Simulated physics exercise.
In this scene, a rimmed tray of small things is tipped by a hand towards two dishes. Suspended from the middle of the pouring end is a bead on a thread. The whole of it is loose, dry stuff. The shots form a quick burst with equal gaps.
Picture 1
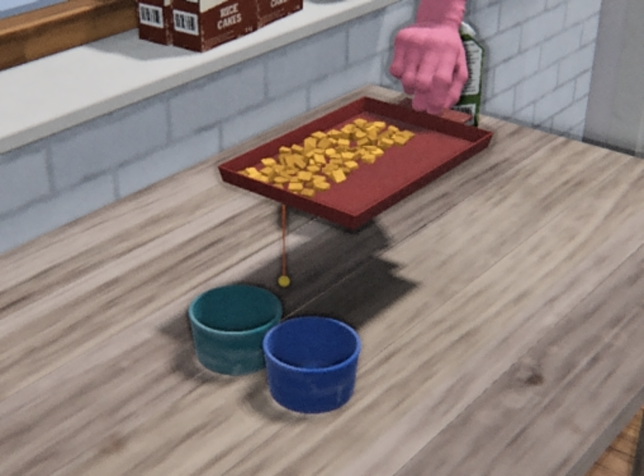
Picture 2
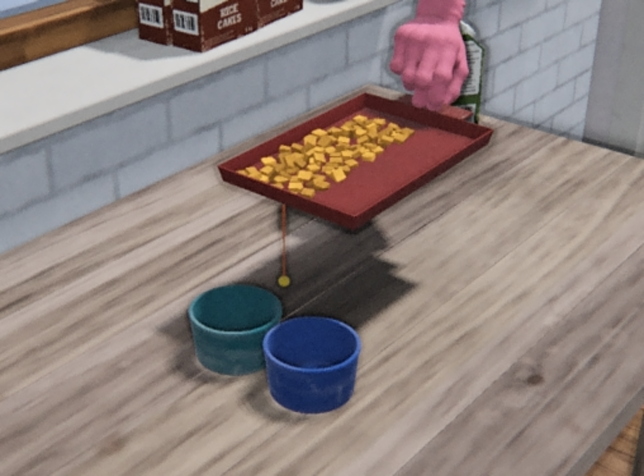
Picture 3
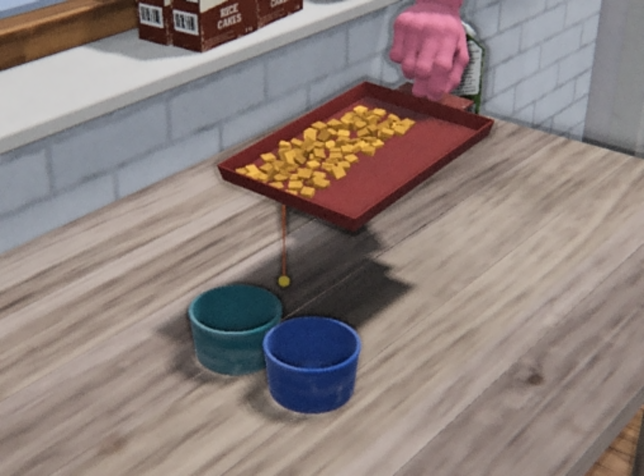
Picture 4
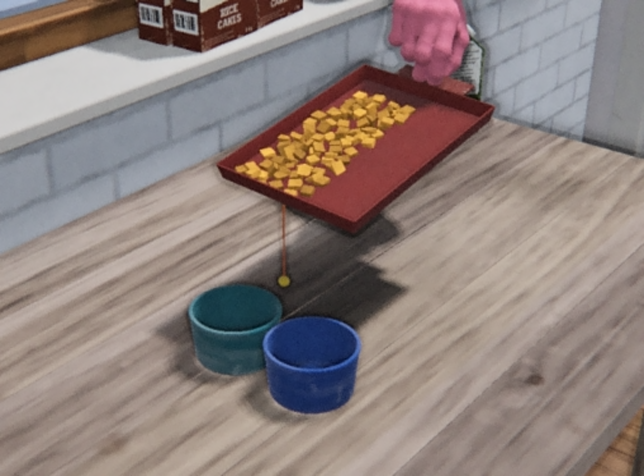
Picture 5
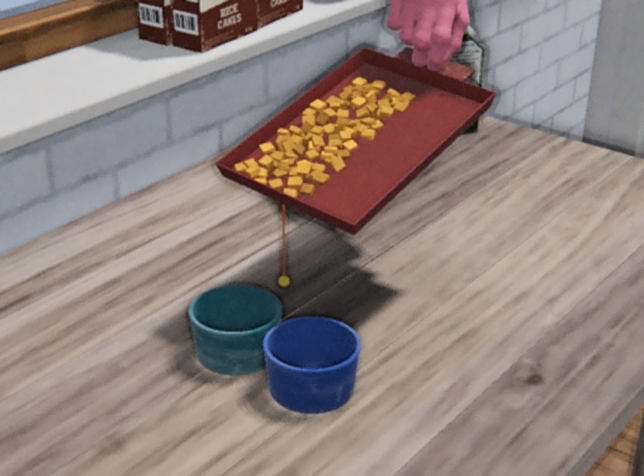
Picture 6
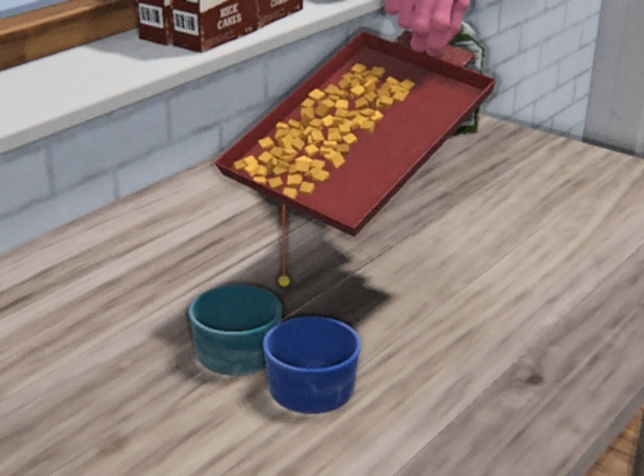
Red rimmed tray of small golden crackers tilting steadily as a pink hand raises its far end above two dishes.
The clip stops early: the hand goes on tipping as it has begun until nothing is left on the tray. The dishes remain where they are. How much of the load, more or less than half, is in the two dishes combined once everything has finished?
Pretty clear the dishes gather most of what falls.
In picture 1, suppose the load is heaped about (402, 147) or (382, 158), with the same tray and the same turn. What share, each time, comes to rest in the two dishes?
You'd see roughly 60 per cent first and roughly 80 per cent second.
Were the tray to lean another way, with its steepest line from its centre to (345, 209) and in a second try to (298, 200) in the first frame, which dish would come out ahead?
One gives the rightmost dish and two gives the leftmost dish.
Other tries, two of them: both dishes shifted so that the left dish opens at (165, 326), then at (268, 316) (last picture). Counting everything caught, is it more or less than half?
Placing 1: A minority of it. Placing 2: A majority of it.
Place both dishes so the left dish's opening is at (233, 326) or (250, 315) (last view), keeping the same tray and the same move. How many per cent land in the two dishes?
30 % and 60 %.
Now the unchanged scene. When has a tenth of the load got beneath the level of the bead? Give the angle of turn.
Roughly 75 degrees of turn.
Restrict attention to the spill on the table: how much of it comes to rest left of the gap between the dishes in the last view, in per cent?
Around 10 per cent, I reckon.
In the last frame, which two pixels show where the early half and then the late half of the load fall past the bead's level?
The opening part goes through (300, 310); what follows goes through (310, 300).
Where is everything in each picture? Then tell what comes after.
In the first picture, corners of the pouring end at (223, 166) and (354, 213), level; middle of the load at (335, 158), small crackers; left dish at (206, 346); right dish at (282, 383); bead on its thread at (284, 281).
In the second picture, corners of the pouring end at (223, 165) and (354, 213), level; middle of the load at (335, 156).
In the third picture, corners of the pouring end at (222, 165) and (354, 215), tipped barely, lowest at the right corner; middle of the load at (335, 151).
In the fourth picture, corners of the pouring end at (222, 163) and (353, 218), tipped a little, lowest at the right corner; middle of the load at (335, 144).
In the fifth picture, corners of the pouring end at (221, 162) and (353, 221), tipped a little, lowest at the right corner; middle of the load at (317, 131).
In the sixth picture, corners of the pouring end at (220, 162) and (353, 224), tipped clearly, lowest at the right corner; middle of the load at (329, 122); left dish at (206, 346); right dish at (282, 383).
Soon, tray tipped steeply; nearly all on the tray; a stray few in the air.
A while on, tray tipped right over; about half on the tray; about a quarter in the right dish; a small part in the left dish; a small part outside both; a small part in the air.
Towards the end, tray tipped past a quarter turn; about a third in the right dish; about a quarter in the left dish; about a third outside both; a stray few in the air.
Finally, tray tipped past a quarter turn; about a third in the right dish; about a quarter in the left dish; about a third outside both; a stray few in the air.
